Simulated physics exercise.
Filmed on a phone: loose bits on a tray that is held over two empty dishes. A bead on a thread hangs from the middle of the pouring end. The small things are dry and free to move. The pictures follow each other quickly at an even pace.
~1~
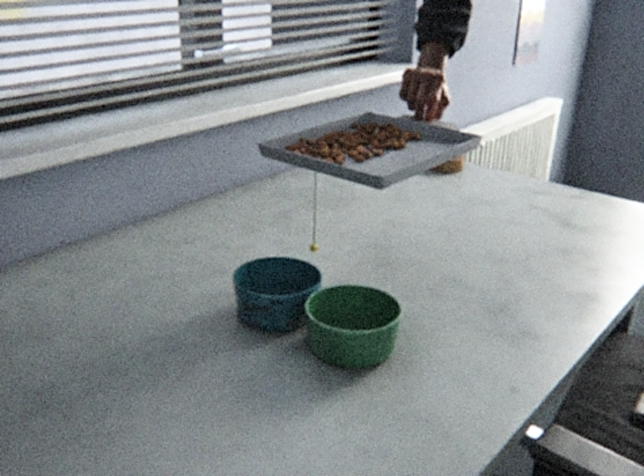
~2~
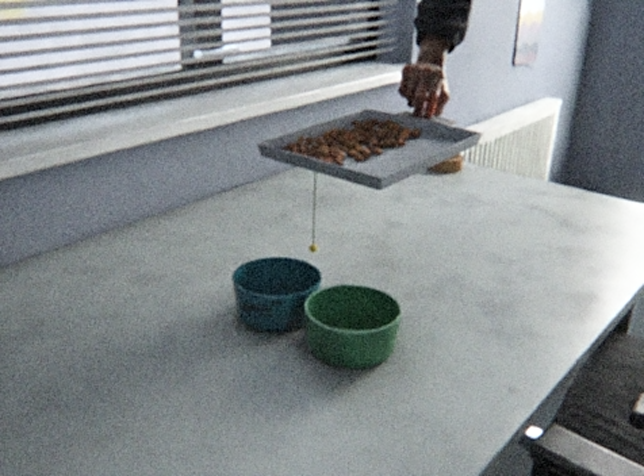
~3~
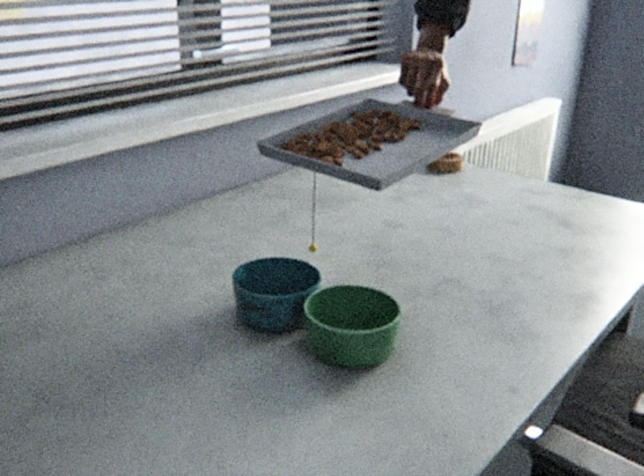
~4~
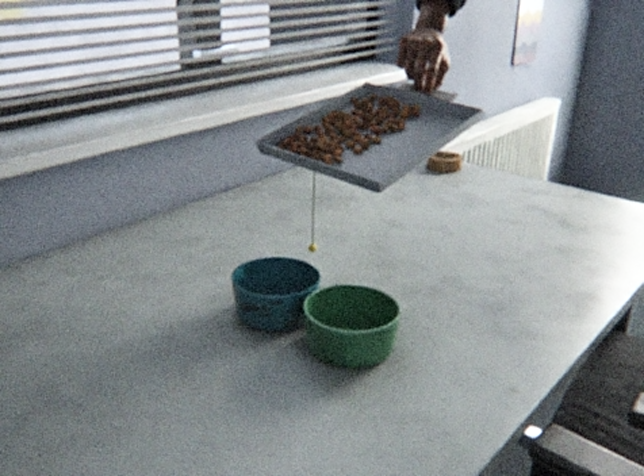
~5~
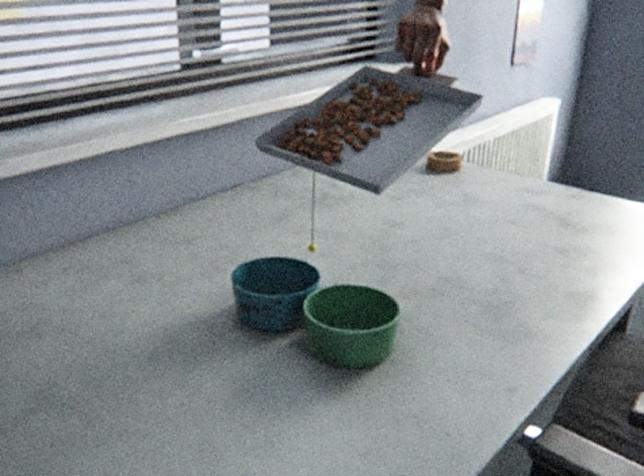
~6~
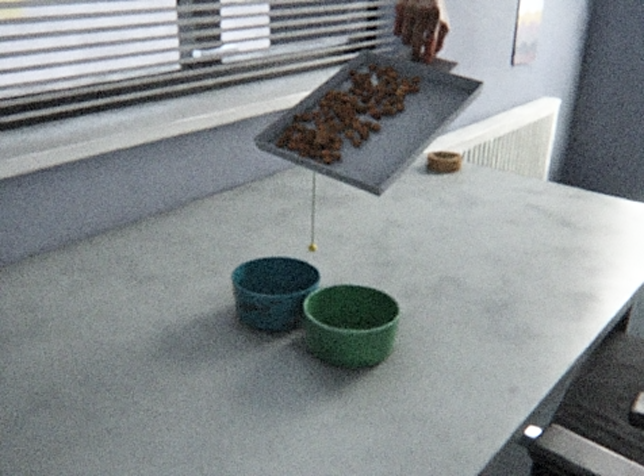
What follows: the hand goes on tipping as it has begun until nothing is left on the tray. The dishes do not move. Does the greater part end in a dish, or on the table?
Caught overall: More than half.
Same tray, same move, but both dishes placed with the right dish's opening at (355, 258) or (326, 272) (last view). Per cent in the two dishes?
In turn 0 and 50 in a hundred.
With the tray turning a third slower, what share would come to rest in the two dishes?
About 70 per cent.
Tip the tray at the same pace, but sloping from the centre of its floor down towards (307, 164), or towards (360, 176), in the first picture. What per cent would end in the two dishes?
First some 30, then 50 per cent.
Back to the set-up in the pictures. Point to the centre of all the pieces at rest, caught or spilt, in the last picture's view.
Close to (312, 318).
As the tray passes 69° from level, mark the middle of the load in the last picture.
At about (326, 163).
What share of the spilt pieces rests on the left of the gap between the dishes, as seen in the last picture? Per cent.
Some 10 per cent.
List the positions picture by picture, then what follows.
Corners of the pouring end near (262, 143) and (382, 175), level; middle of the load near (350, 141), bits of dog kibble; left dish near (247, 306); right dish near (323, 341); bead on its thread near (314, 248), in the first picture.
Corners of the pouring end near (261, 143) and (381, 176), level; middle of the load near (349, 139), in the second picture.
Corners of the pouring end near (260, 142) and (380, 178), tipped barely, lowest at the right corner; middle of the load near (348, 134), in the third picture.
Corners of the pouring end near (259, 141) and (379, 180), tipped a little, lowest at the right corner; middle of the load near (348, 125), in the fourth picture.
Corners of the pouring end near (258, 139) and (378, 183), tipped clearly, lowest at the right corner; middle of the load near (347, 117), in the fifth picture.
Corners of the pouring end near (257, 138) and (378, 185), tipped clearly, lowest at the right corner; middle of the load near (346, 109); left dish near (245, 306); right dish near (322, 341), in the sixth picture.
Shortly afterwards, tray tipped steeply; all but a few on the tray; a little in the air.
Next, tray tipped past a quarter turn; a little on the tray; near a quarter in the right dish; near a third in the left dish; a little outside both; a little in the air.
Some moments later, tray tipped past a quarter turn; near a quarter in the right dish; near half in the left dish; near a quarter outside both.
In the end, tray tipped past a quarter turn; near a quarter in the right dish; near half in the left dish; near a quarter outside both.
